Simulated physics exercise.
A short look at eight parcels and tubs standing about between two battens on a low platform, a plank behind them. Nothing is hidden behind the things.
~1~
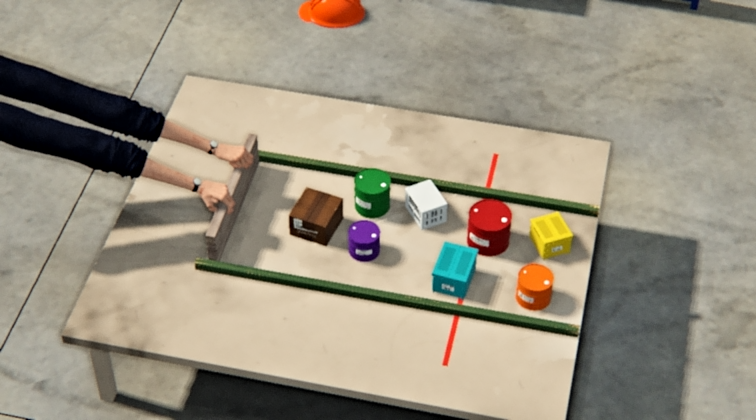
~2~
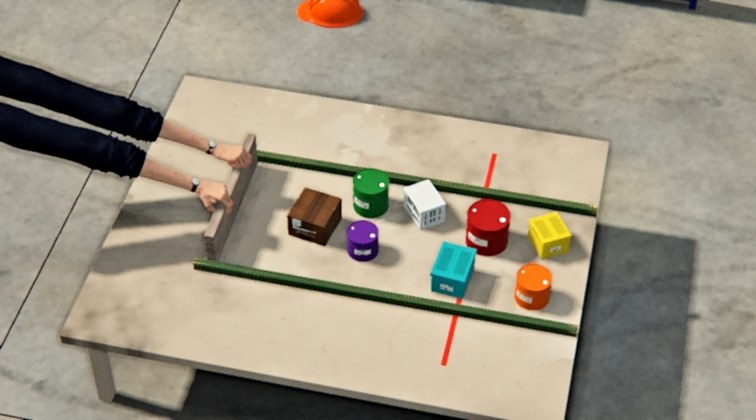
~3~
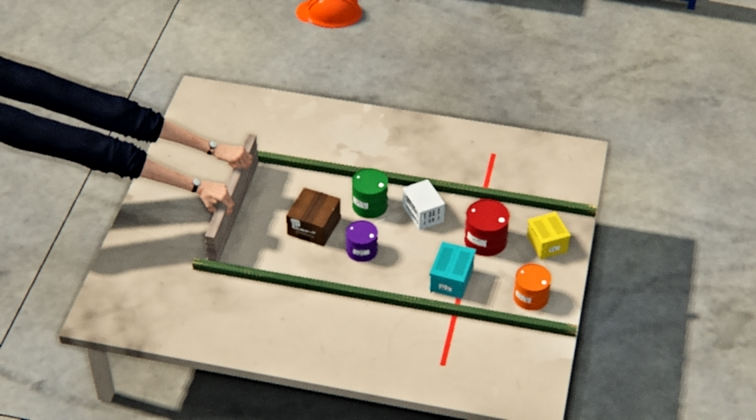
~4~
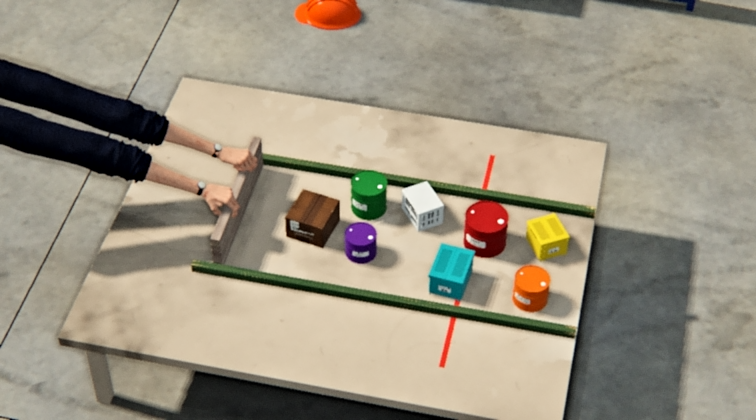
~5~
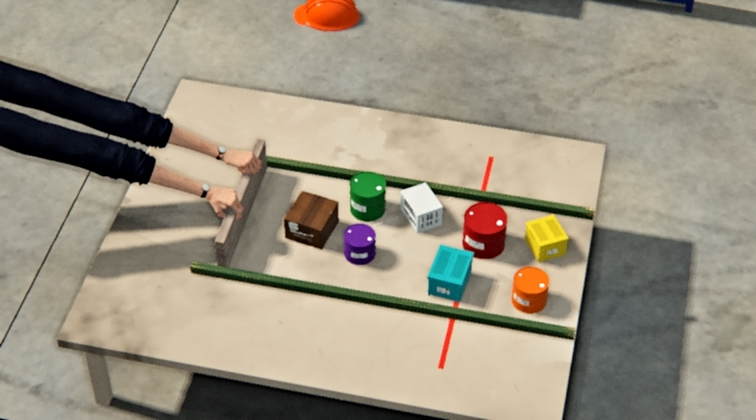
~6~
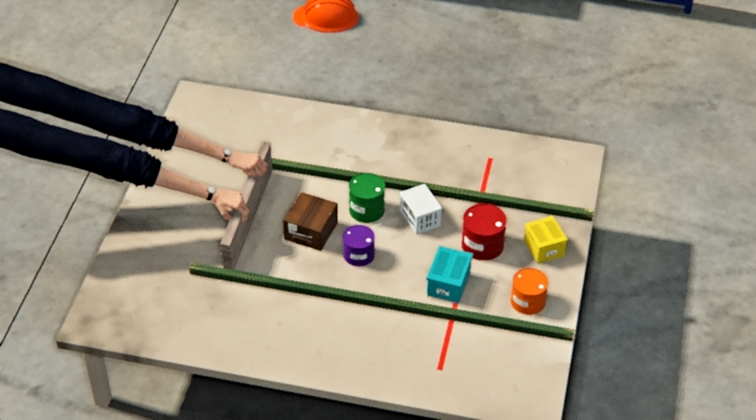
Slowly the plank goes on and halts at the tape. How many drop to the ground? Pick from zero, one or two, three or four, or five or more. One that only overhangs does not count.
Here the number that fall off is zero.
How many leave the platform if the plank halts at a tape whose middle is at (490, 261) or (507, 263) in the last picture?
It would be 0 and 1.
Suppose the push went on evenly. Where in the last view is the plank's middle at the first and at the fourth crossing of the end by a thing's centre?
First at (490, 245), next at (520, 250).
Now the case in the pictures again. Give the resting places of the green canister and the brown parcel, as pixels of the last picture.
The green canister stops around (494, 213); the brown parcel around (488, 250).
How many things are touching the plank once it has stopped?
The number is 2.
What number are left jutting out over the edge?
1 of them.
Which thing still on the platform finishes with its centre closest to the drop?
Foremost is the yellow tote.
Soon after, none off yet; yellow tote at rest near (545, 240); orange canister at rest near (529, 291); red canister at rest near (484, 232).
After that, none off yet; yellow tote at rest near (545, 240); orange canister moving near (532, 292); red canister displaced about its own width near (509, 243).
In the end, the number that fall off is zero.
